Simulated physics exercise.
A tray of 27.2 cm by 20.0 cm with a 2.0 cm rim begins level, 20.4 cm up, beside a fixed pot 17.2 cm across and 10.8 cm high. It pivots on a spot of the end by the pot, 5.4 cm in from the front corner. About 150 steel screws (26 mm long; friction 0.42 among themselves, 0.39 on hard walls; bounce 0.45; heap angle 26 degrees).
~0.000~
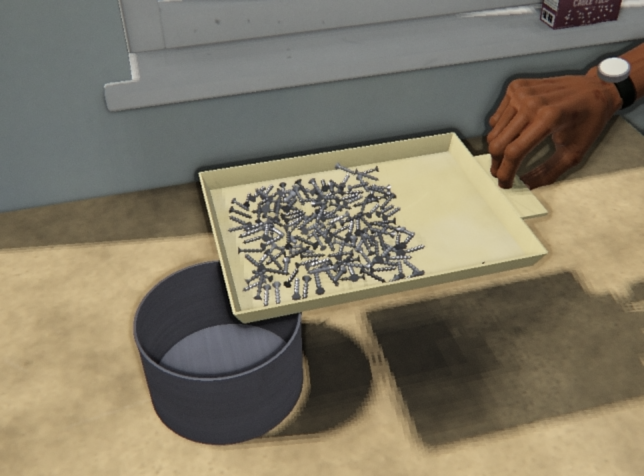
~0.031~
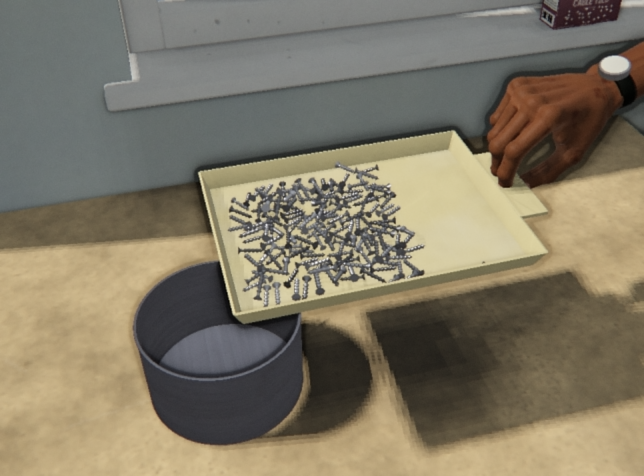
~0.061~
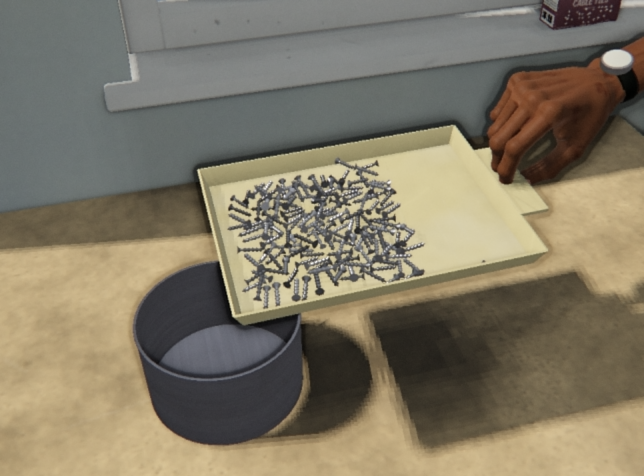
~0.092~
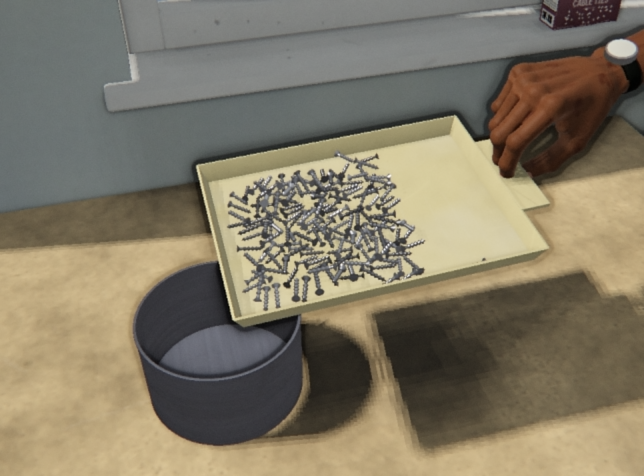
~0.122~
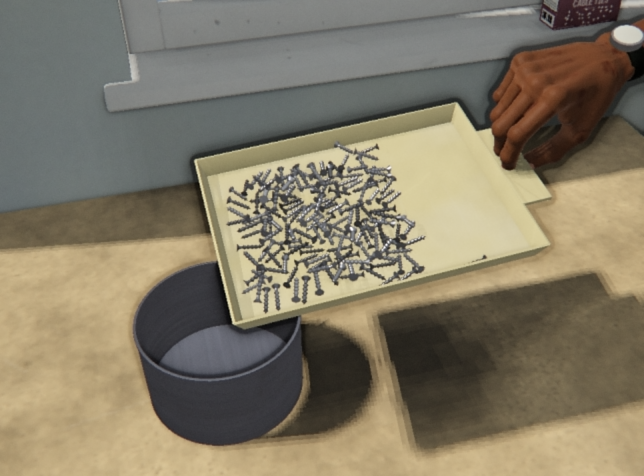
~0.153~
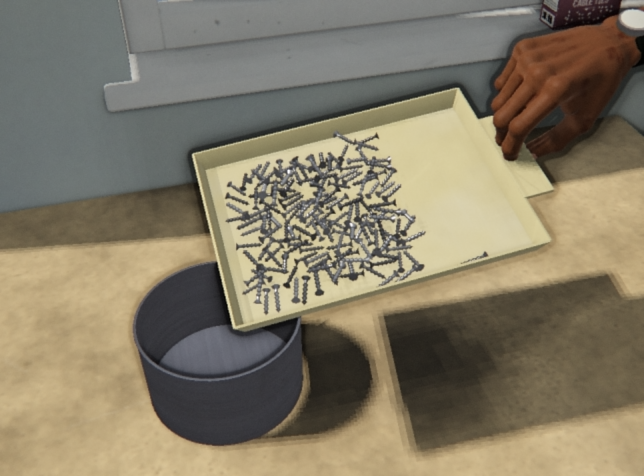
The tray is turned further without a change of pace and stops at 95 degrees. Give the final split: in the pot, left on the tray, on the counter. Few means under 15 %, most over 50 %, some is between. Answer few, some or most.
Pot: Few, tray: Few, counter: Most.
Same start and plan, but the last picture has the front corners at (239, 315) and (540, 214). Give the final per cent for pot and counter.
Pot 5, counter 95.
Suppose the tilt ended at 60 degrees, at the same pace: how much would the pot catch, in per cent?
It would be near 0 per cent.
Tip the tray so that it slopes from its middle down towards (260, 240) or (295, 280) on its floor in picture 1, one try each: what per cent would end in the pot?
Some 70 and 5 per cent.
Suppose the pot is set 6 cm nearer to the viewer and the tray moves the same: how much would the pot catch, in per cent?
In that case some 50 per cent.
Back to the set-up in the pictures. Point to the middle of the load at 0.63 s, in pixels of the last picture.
At about (273, 357).
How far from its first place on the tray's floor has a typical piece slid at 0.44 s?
Some 5 cm.
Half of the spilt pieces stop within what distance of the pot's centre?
Some 18 cm.
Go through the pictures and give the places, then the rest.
The first picture shows tray tilt 0 degrees, front corners at (242, 306) and (536, 249); middle of the pieces at (325, 231); pot at (218, 315).
The second picture shows tray tilt 1 degrees, front corners at (241, 307) and (537, 248); middle of the pieces at (324, 231).
The third picture shows tray tilt 2 degrees, front corners at (241, 309) and (537, 247); middle of the pieces at (324, 229).
The fourth picture shows tray tilt 5 degrees, front corners at (241, 311) and (538, 244), lowest corner left front; middle of the pieces at (324, 226).
The fifth picture shows tray tilt 9 degrees, front corners at (241, 315) and (539, 240), lowest corner left front; middle of the pieces at (324, 223).
The sixth picture shows tray tilt 13 degrees, front corners at (241, 319) and (540, 236), lowest corner left front; middle of the pieces at (323, 218); pot at (218, 315). Its pace works out near 140 degrees a second.
After 0.44 s, tilt 54 degrees; the tray holds 100 %, the pot 0 %.
Then, at 0.63 s, tilt 81 degrees; the tray holds 55 %, the pot 0 %.
After 0.94 s, tilt 95 degrees; the tray holds 0 %, the pot 0 %.
In the end, at 1.8 s, pot 0 %, tray 0 %, counter 100 %.
